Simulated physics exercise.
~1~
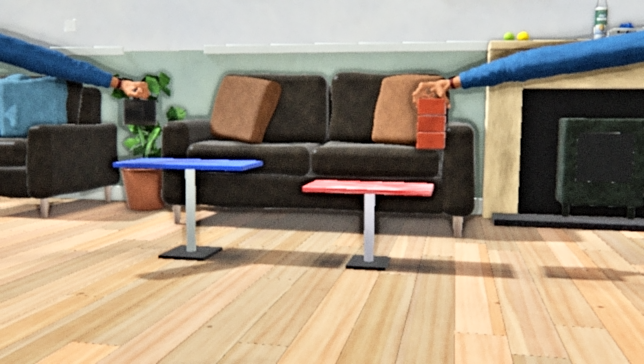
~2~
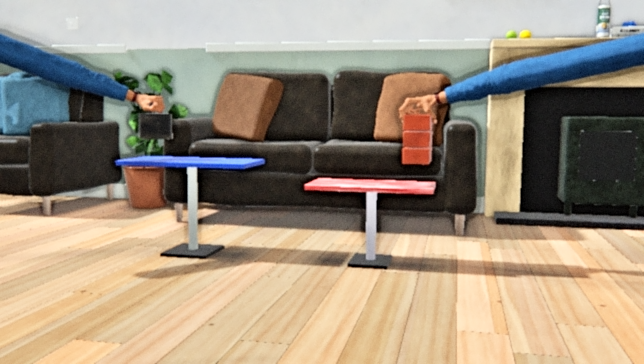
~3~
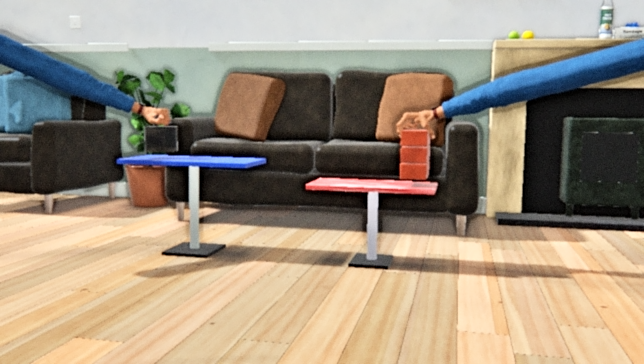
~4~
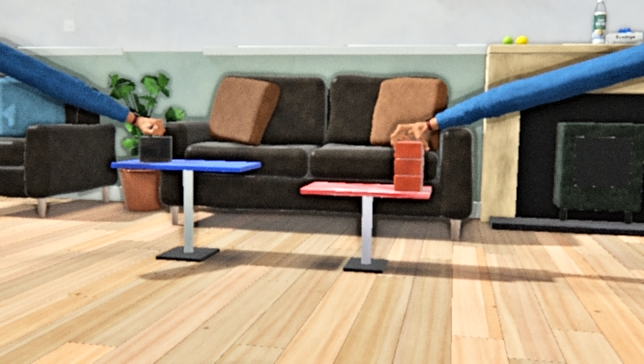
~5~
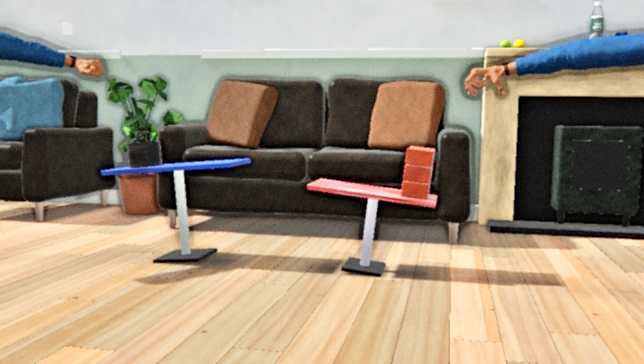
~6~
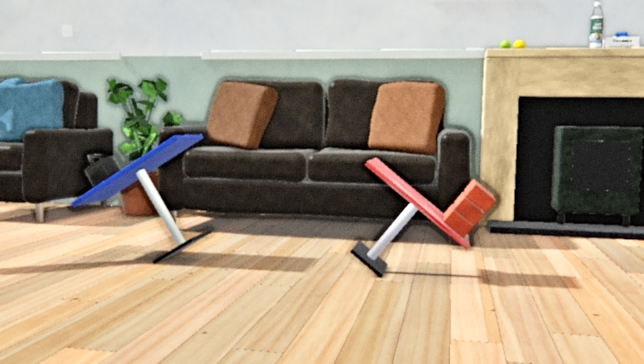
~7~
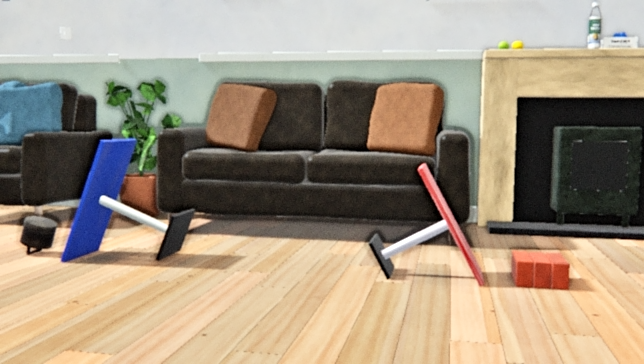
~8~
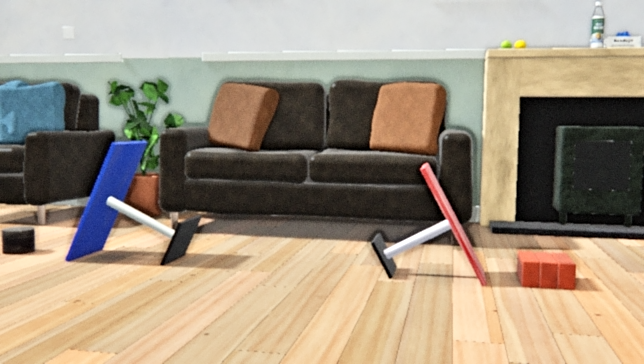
Blue and red pedestal tables toppling outward after two hands set a dark block and red bricks near their outer edges.
